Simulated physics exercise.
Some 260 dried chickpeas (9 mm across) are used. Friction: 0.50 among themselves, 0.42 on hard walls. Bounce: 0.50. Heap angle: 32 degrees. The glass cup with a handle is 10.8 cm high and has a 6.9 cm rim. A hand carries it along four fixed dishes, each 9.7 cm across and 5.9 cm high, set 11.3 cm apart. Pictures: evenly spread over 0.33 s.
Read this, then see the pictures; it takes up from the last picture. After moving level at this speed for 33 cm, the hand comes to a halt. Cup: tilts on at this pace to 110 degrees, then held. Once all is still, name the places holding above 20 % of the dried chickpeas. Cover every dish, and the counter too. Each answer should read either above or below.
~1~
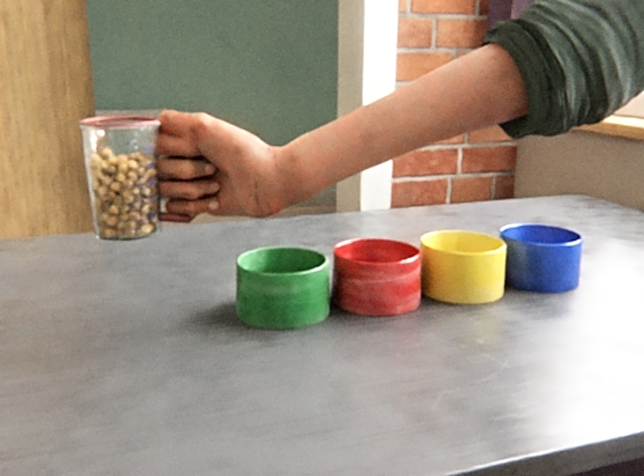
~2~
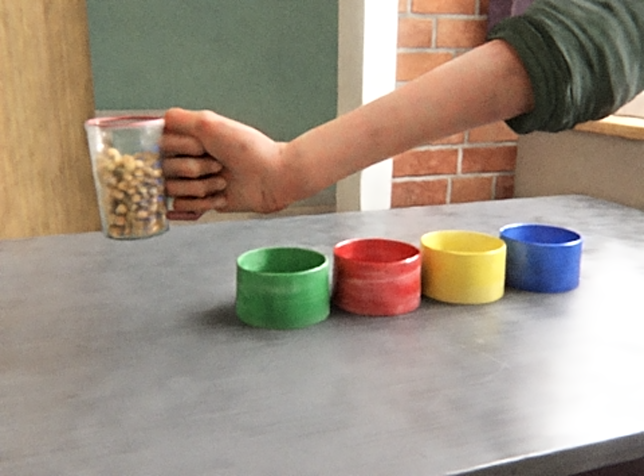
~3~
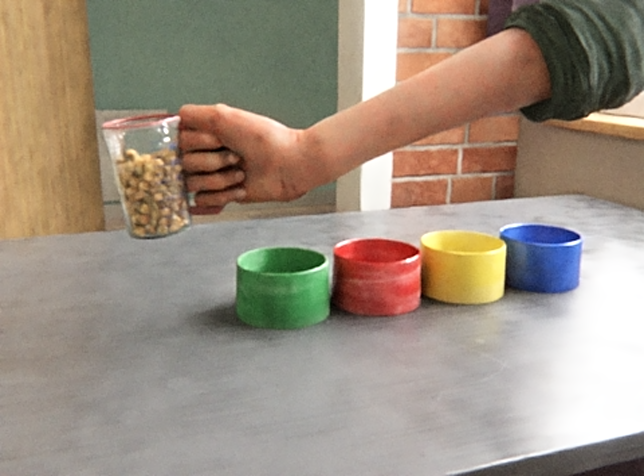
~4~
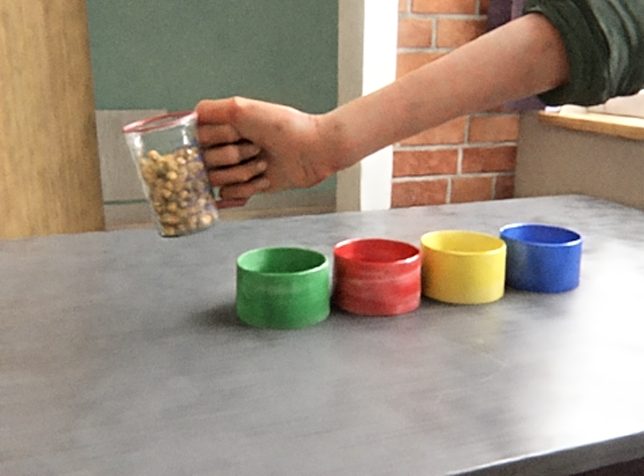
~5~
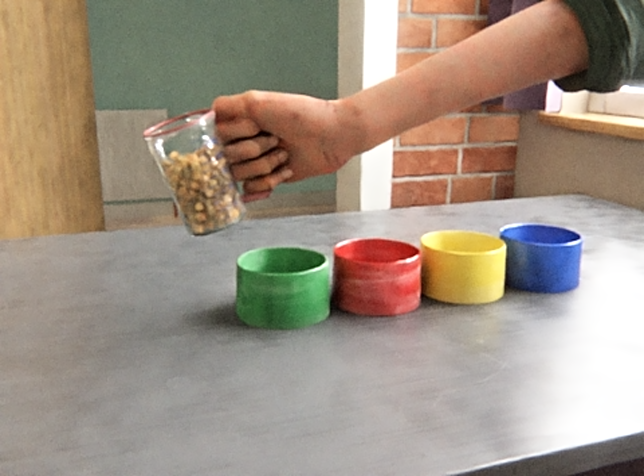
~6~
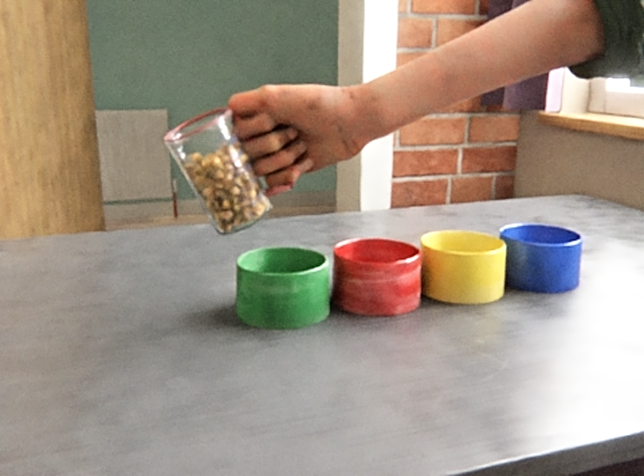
Red dish - above, blue dish - below, green dish - below, yellow dish - below, counter - below.
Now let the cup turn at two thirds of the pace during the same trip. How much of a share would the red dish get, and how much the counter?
I'd expect red to end at 100 and the counter at 0.
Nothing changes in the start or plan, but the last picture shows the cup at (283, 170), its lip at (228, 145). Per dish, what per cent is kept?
Dish by dish: Red 100 per cent, blue 0 per cent, green 0 per cent, yellow 0 per cent.
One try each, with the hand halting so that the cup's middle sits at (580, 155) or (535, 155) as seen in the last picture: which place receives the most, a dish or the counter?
Blue; yellow.
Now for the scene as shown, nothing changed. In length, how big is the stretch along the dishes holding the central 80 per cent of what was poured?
Roughly 5 centimetres.
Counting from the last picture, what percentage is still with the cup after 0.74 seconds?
Around 100 in a hundred.
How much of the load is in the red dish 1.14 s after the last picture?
Around 25 in a hundred by then.
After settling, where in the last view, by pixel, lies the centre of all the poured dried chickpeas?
When it all comes to rest, the middle is near (371, 280).
Then, 0.45 s after the last picture, tilt 66 degrees; cup holds 100 %.
Then, 0.74 s after the last picture, tilt 92 degrees; cup holds 100 %.
Then, 1.14 s after the last picture, tilt 110 degrees; cup holds 70 %, red 25 %.
In the end, red 100 %, blue 0 %, green 0 %, yellow 0 %, counter 0 %.
